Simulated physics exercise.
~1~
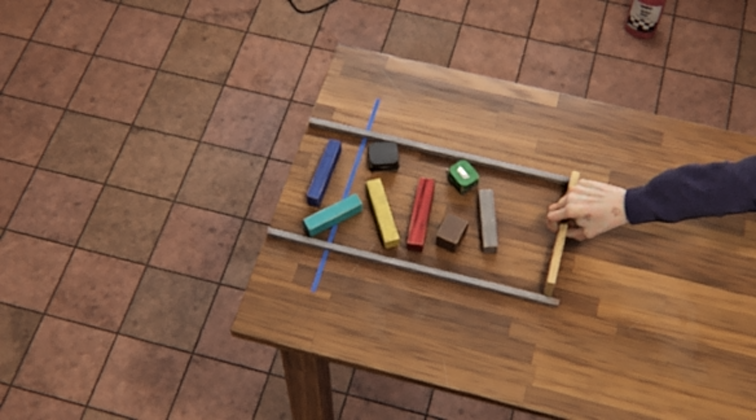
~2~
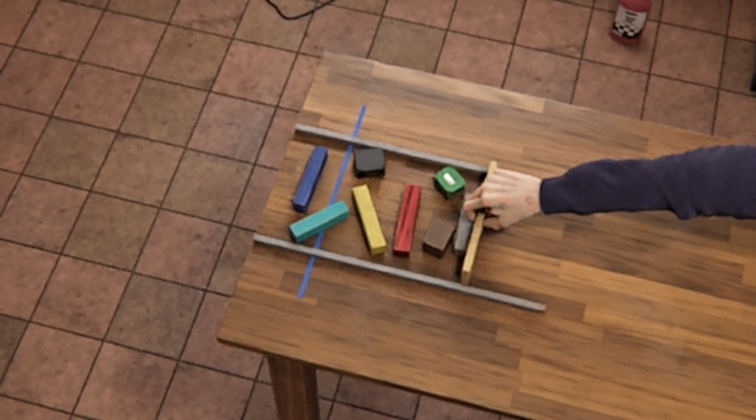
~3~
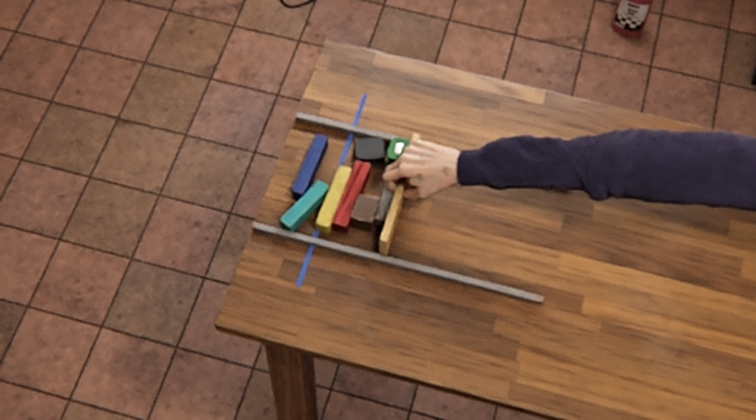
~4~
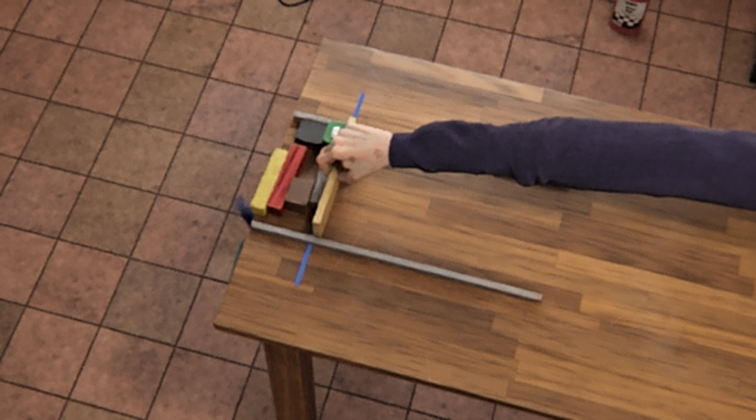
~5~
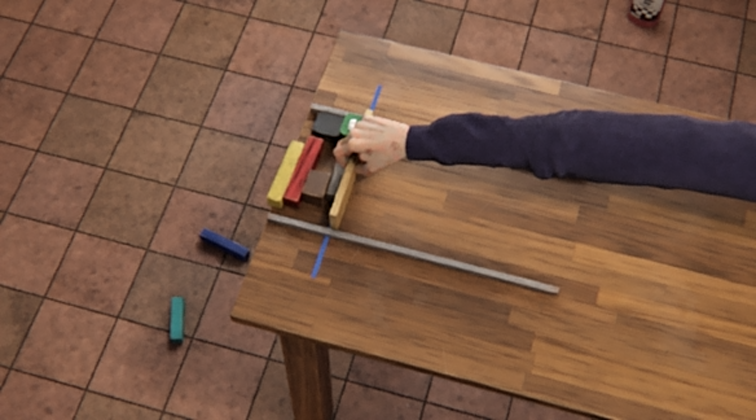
At first, a hand holds a wooden board upright at the right end of two grey rails on a table, with coloured sticks and small blocks scattered between them. The hand pushes the board left, and it reaches the grey bar and brown block. The pieces bunch together as the red, yellow and turquoise sticks are shoved toward the blue tape line. The blue and turquoise sticks then go over the table's left edge. Finally, the board stops near the tape, the two fallen sticks lie on the tiled floor, and the rest stay crowded near the edge.
